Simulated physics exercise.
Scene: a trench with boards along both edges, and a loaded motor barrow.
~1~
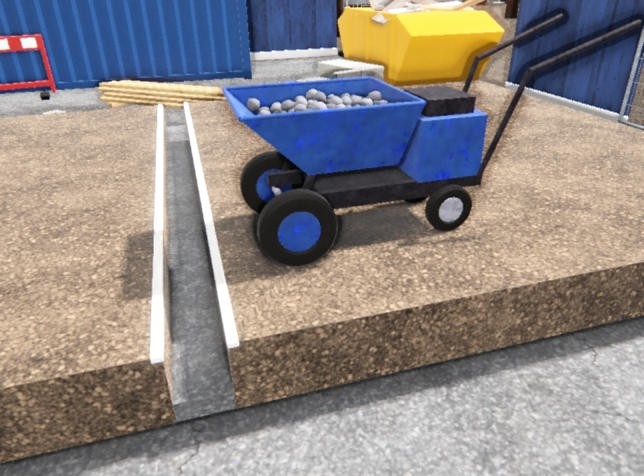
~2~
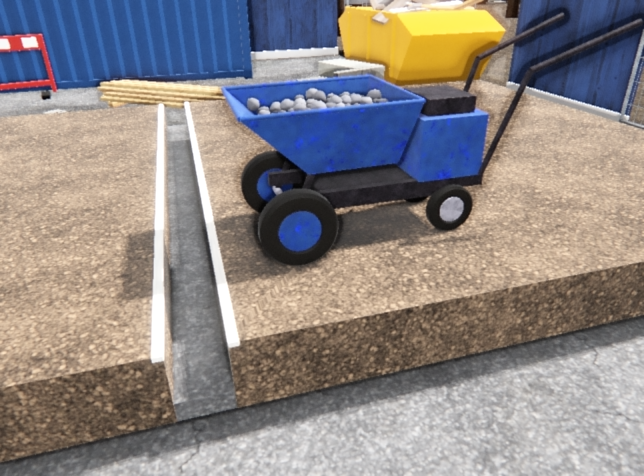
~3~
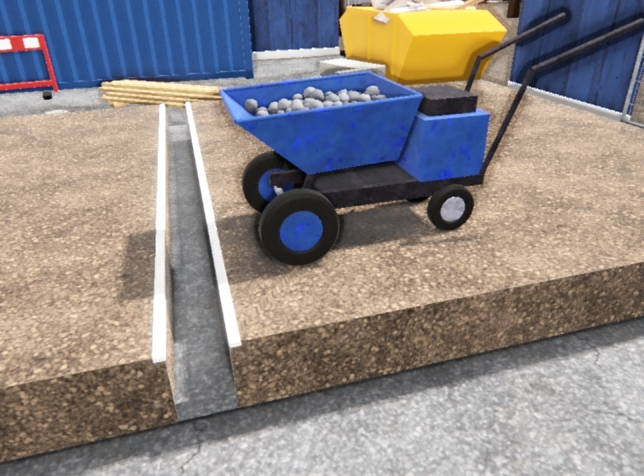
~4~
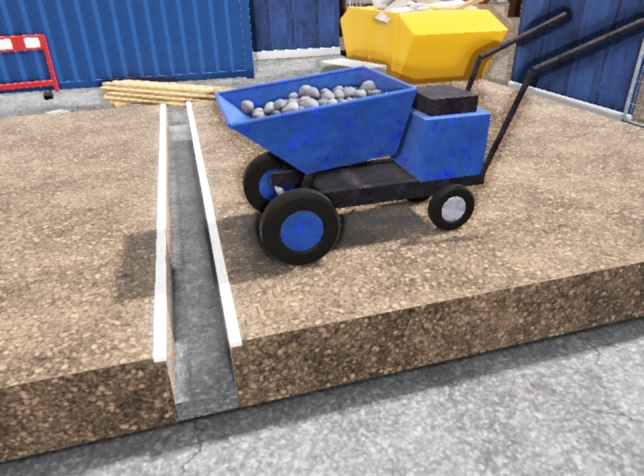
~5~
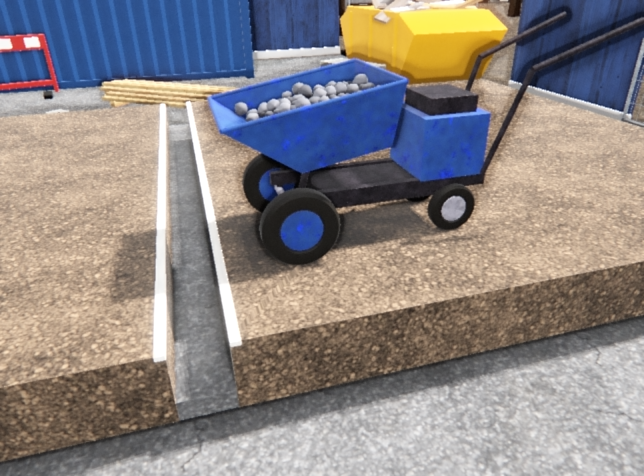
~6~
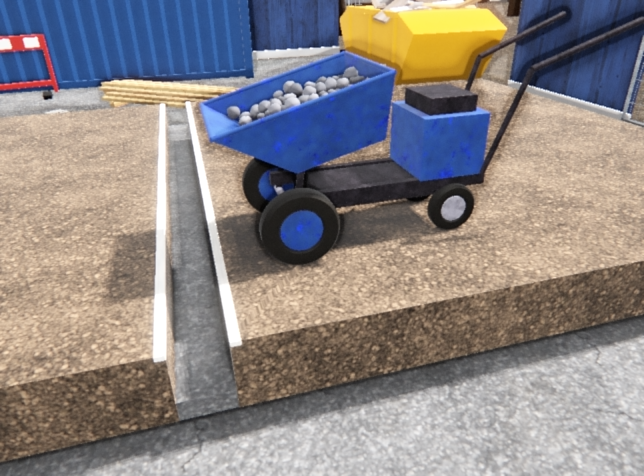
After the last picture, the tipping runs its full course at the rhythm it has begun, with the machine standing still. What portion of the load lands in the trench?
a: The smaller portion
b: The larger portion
The smaller portion.
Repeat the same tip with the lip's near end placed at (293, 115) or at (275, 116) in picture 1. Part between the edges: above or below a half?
Lab note - position 1: A majority share; position 2: A majority share.
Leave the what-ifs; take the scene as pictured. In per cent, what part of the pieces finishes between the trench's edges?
It comes to roughly 15 percent of the load.
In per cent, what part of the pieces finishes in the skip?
Roughly 15 per cent.
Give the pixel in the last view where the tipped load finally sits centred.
The centre comes to rest near (120, 253).
Just after the last frame, skip tipped steeply; every one in the skip.
A moment on, skip tipped right over; roughly two thirds in the skip; just a few in or heaped over the trench; roughly a quarter beyond it; just a few falling.
Further on, skip tipped right over; about a tenth in the skip; about a tenth in or heaped over the trench; roughly two thirds beyond it.
When it is over, skip tipped right over; about a tenth in the skip; roughly a quarter in or heaped over the trench; roughly two thirds beyond it.
